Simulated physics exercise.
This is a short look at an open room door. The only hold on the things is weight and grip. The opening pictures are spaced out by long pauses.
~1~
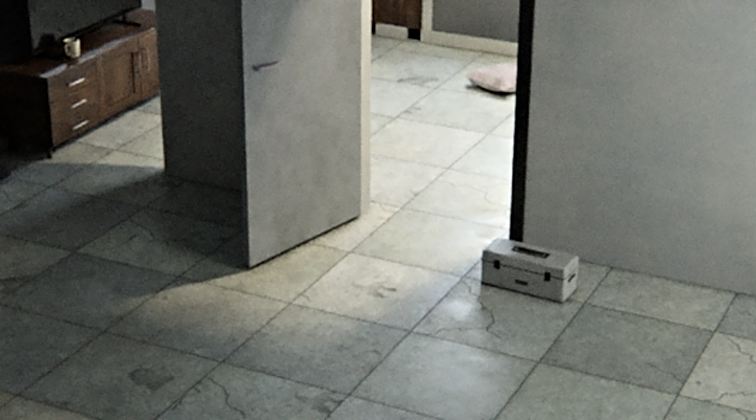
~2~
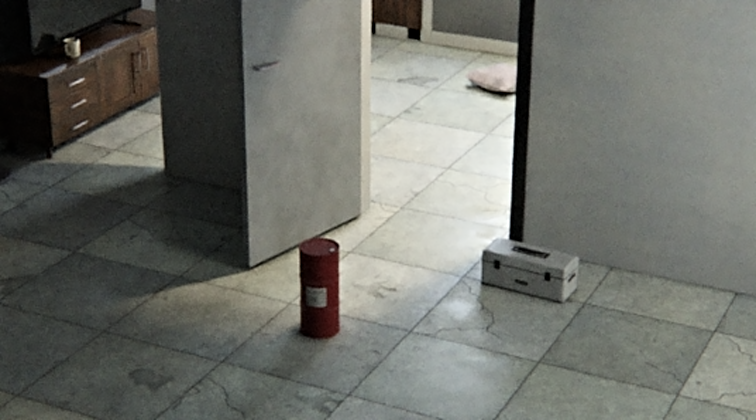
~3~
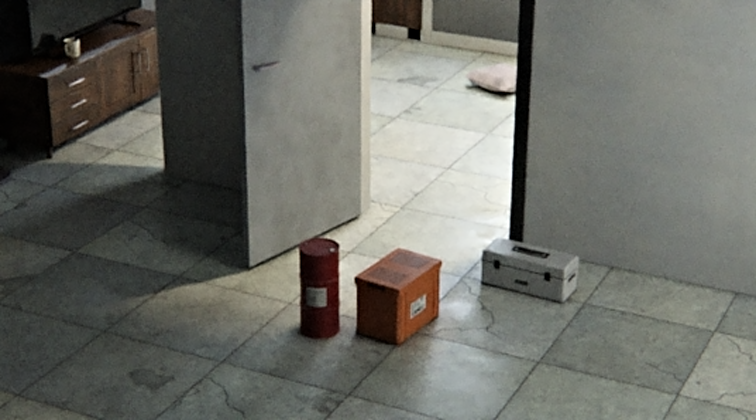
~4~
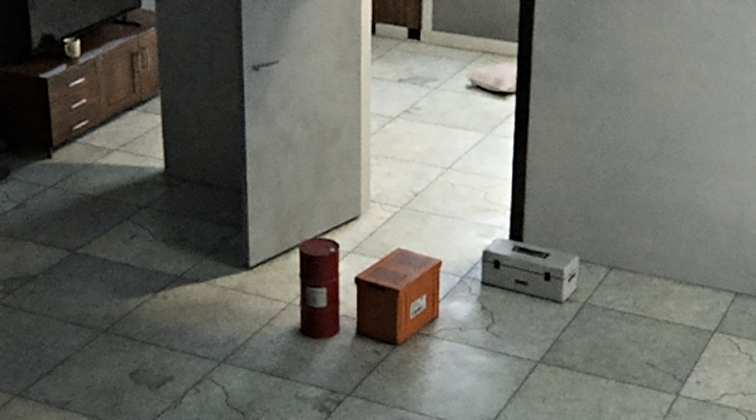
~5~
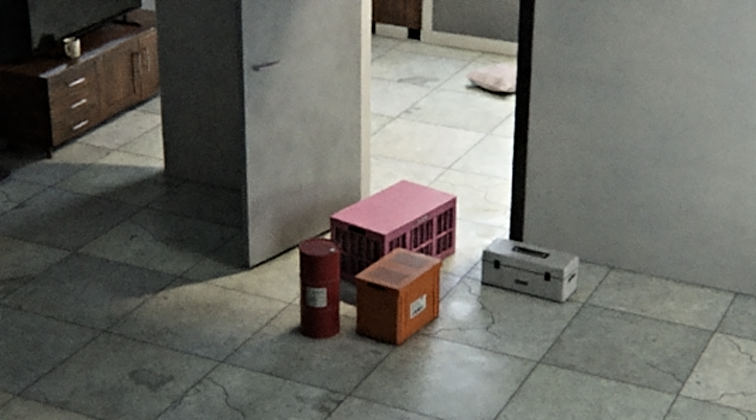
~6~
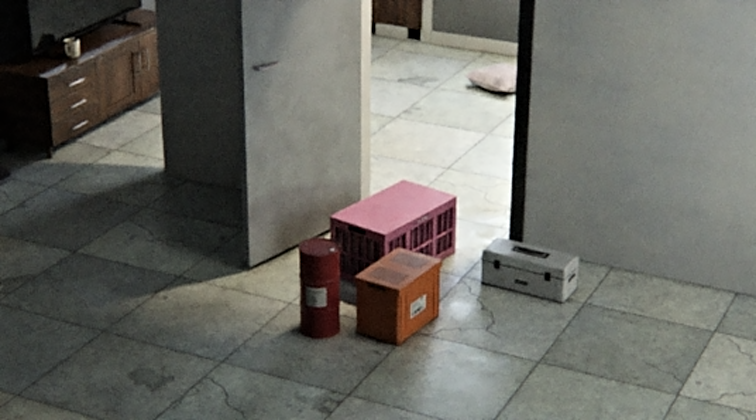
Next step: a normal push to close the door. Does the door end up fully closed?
No: Result: Still open.
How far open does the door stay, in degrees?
About 75°.
Then, 0.60 s past the last view, open by 91°.
Then, 0.80 s past the last view, open by 80°.
Finally, open by 74°; all 4 still in place. Final places as the last picture's camera would see them, pink chest near (398, 235).
